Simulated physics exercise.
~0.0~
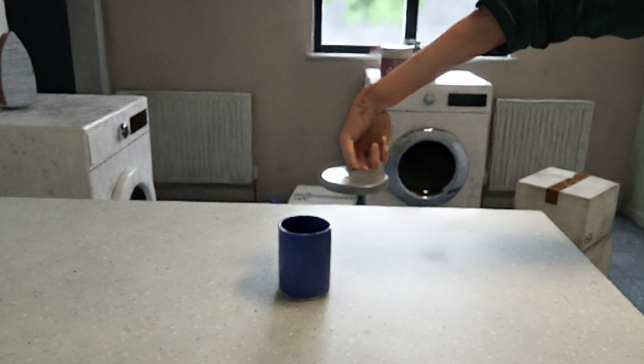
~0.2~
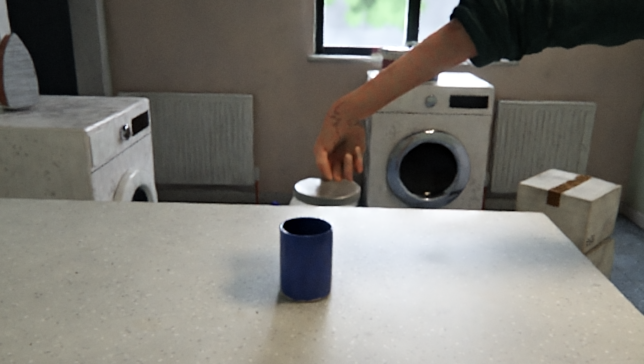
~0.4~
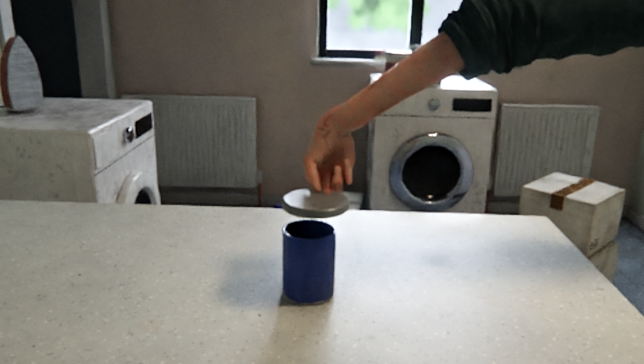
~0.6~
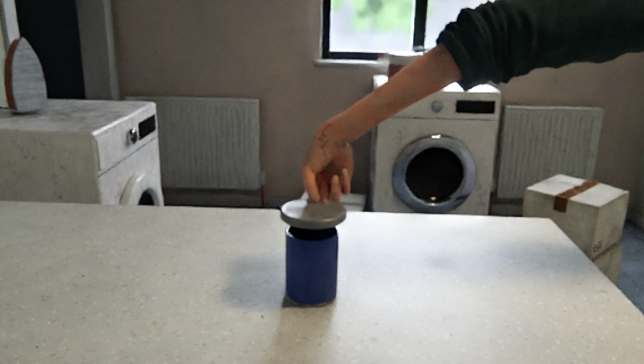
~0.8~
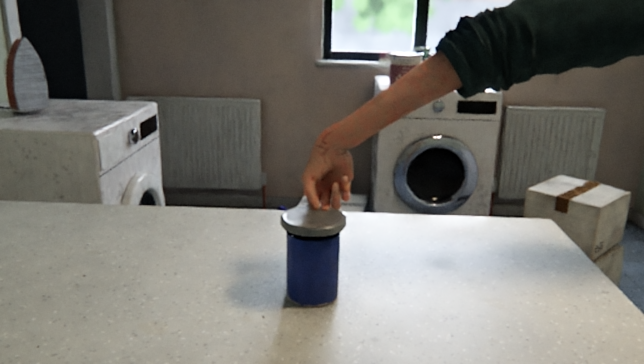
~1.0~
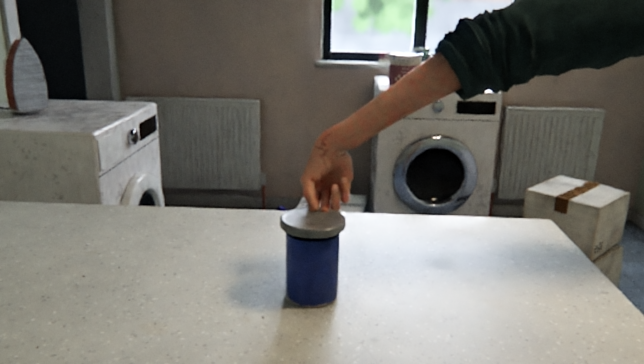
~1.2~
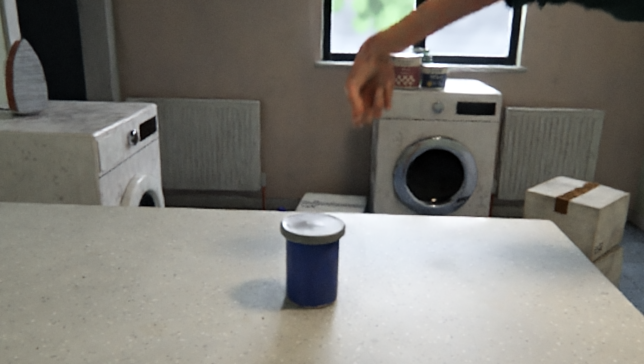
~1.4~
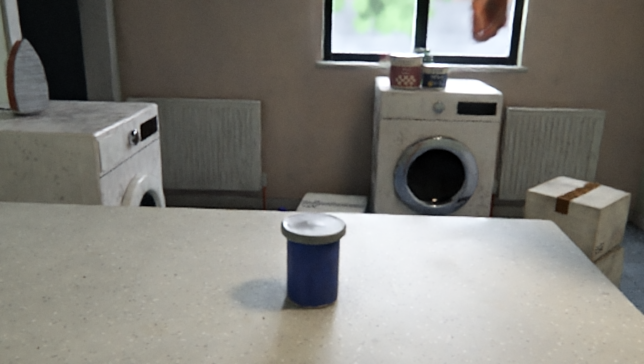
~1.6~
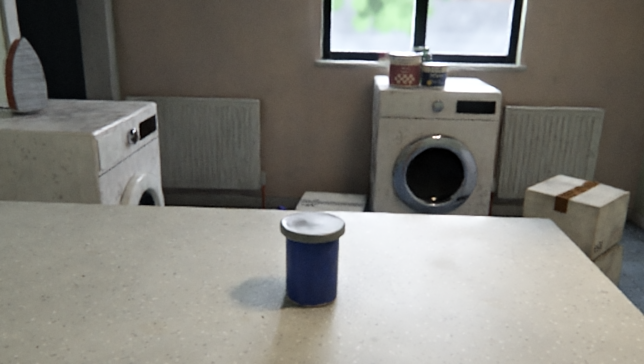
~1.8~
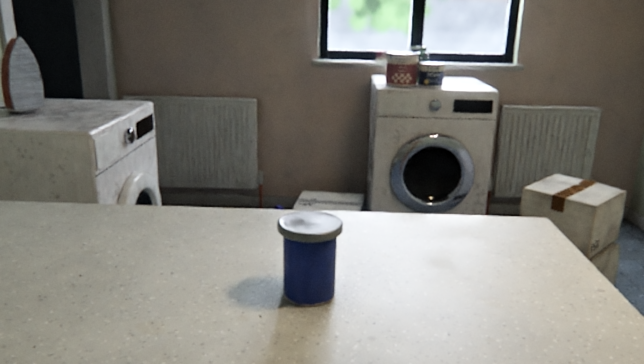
A hand lowers a grey lid onto a blue cup and withdraws, leaving it covered.
